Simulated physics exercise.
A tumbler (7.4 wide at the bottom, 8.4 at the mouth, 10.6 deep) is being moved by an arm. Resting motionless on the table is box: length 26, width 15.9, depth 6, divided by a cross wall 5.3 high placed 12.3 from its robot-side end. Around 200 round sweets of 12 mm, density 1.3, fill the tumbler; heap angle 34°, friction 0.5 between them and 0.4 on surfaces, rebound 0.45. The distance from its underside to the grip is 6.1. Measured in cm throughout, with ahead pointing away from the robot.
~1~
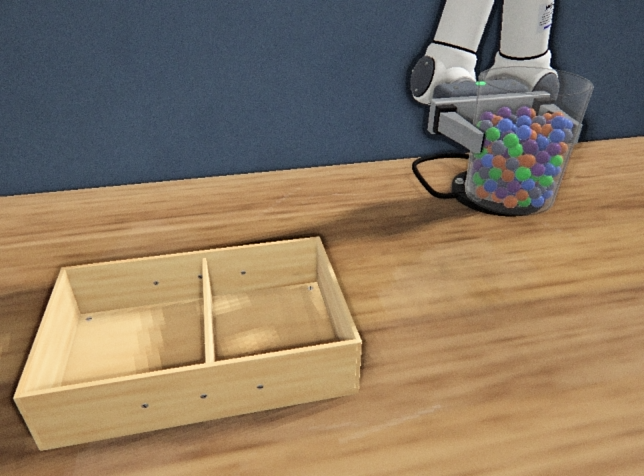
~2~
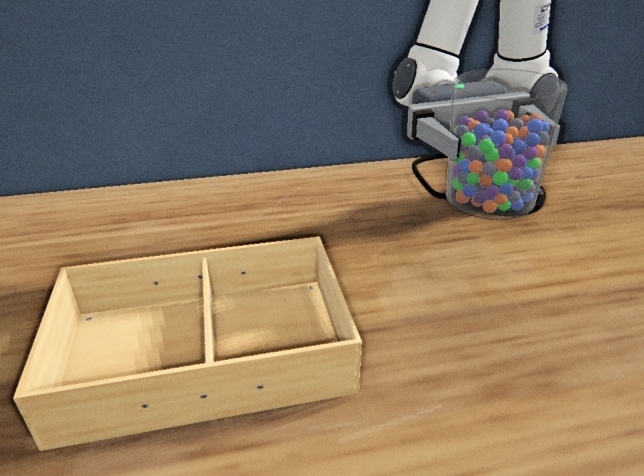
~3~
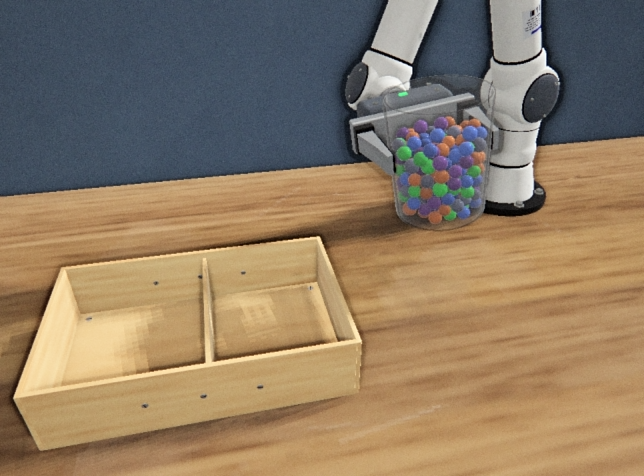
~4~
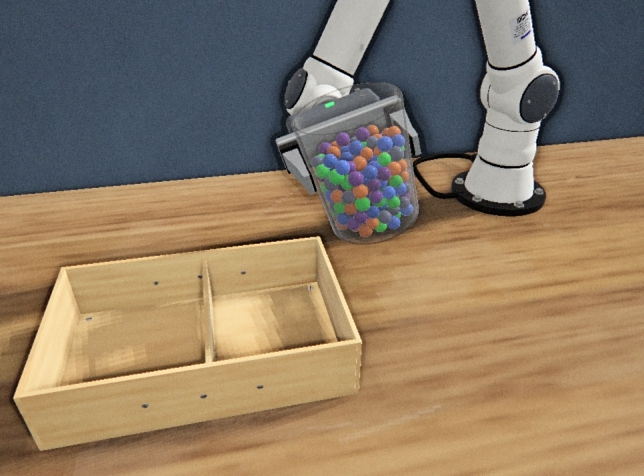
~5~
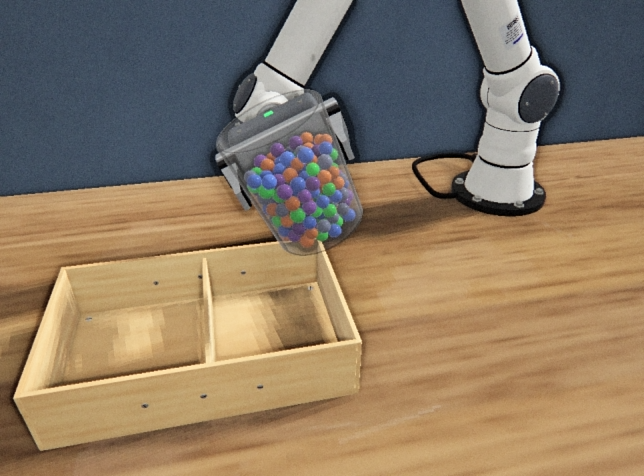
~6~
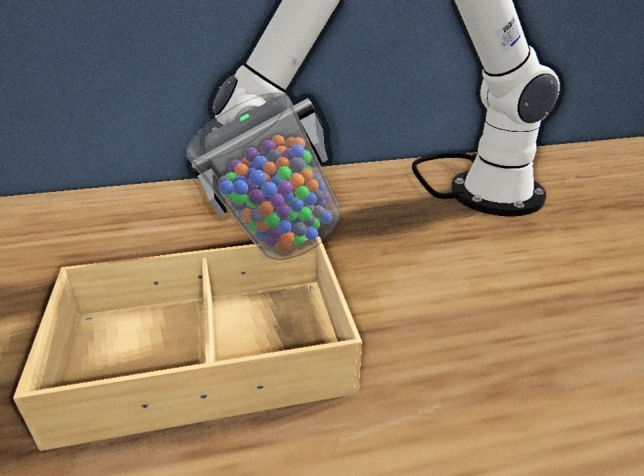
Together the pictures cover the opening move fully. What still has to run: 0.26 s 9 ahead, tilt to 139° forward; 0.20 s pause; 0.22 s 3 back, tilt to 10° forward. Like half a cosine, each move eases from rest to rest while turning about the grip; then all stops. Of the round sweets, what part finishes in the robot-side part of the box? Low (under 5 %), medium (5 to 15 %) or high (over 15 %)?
Low.
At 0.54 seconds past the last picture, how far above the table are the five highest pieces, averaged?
Roughly 4 cm.
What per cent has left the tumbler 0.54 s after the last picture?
By then about 100 % is out.
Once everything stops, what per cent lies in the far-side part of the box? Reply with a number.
I'd put it at roughly 95 per cent.
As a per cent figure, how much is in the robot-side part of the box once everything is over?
Around 0 percent.
Then, 0.27 s after the last picture, tilted 139° forward, highest piece 22 above the table; 180 in the tumbler, 15 in the far-side part, 4 in flight or on a rim.
Then, 0.54 s after the last picture, tilted 98° forward, highest piece 5 above the table; 186 in the far-side part, 13 on the table or floor.
Then, 0.88 s after the last picture, tilted 10° forward, highest piece 4 above the table; 186 in the far-side part, 13 on the table or floor.
Then, 1.93 s after the last picture, tilted 10° forward, highest piece 4 above the table; 186 in the far-side part, 13 on the table or floor.
Final count, 186 in the far-side part, 13 on the table or floor. That is 0 % in the robot-side part of the box.
